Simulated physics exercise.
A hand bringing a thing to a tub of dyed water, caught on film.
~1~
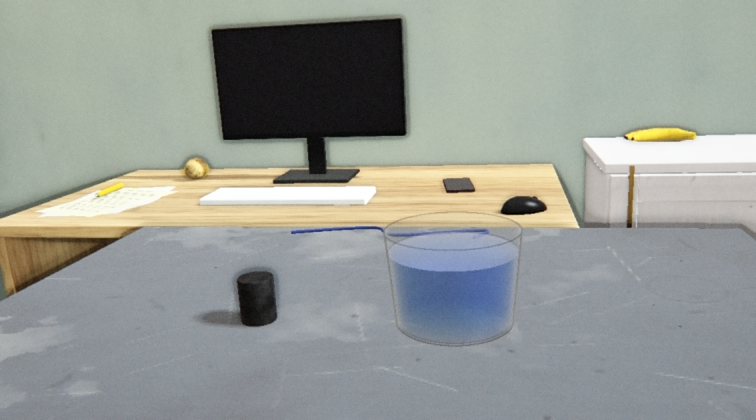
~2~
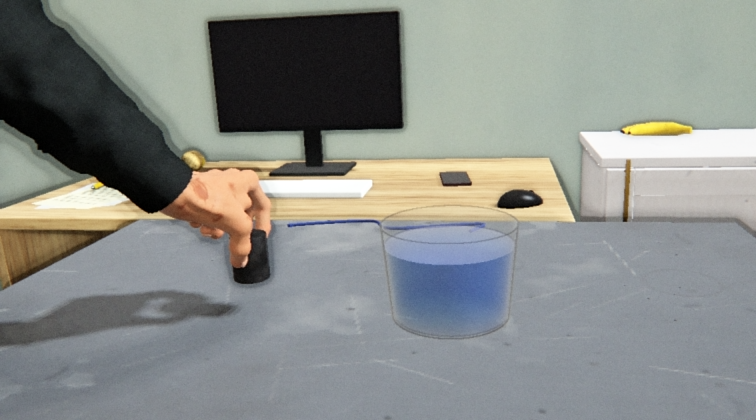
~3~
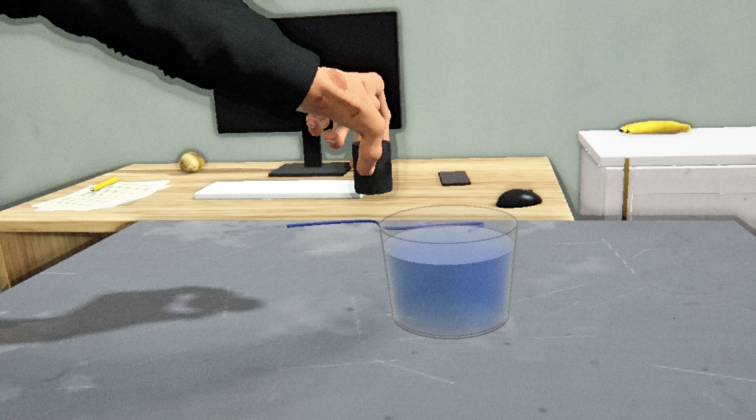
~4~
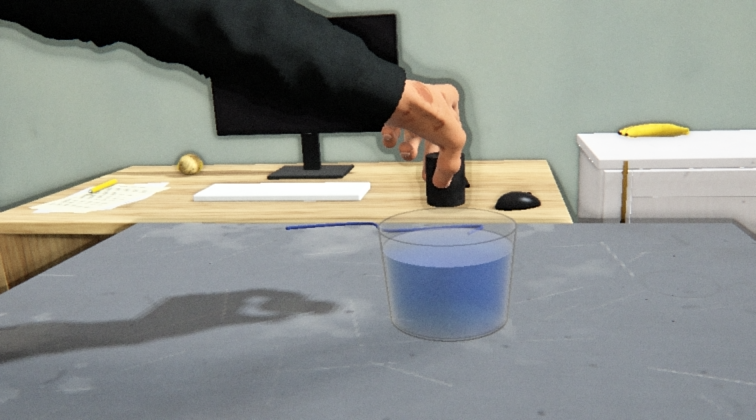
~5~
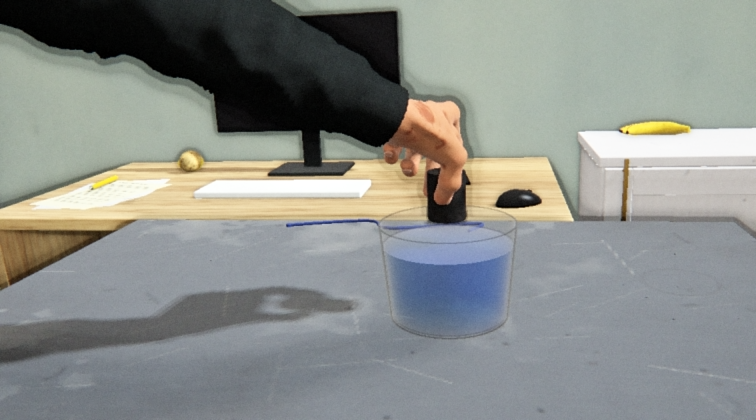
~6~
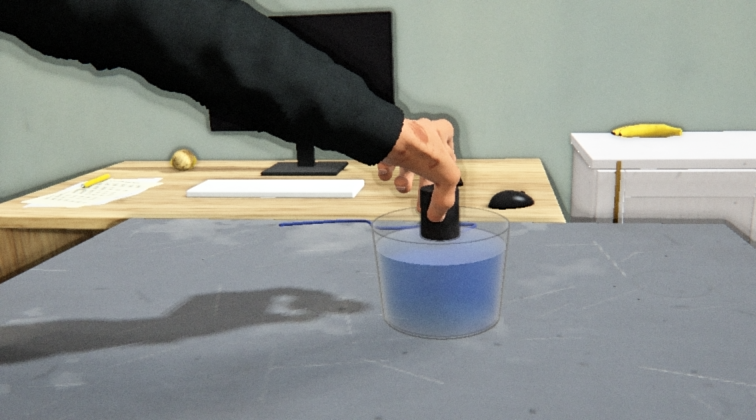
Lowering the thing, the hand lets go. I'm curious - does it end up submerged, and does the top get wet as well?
Dyed water - submerged to the bottom, tub - top stays dry.
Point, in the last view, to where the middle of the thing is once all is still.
Its centre settles around (441, 289).
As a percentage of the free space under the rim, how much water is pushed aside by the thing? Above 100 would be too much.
Some 20 per cent.
A moment on, the iron weight enters the dyed water; the tub is about three quarters full.
Further on, the iron weight goes on down; the tub is about three quarters full.
When it is over, the iron weight rests at the bottom; the tub is about three quarters full; none went over.
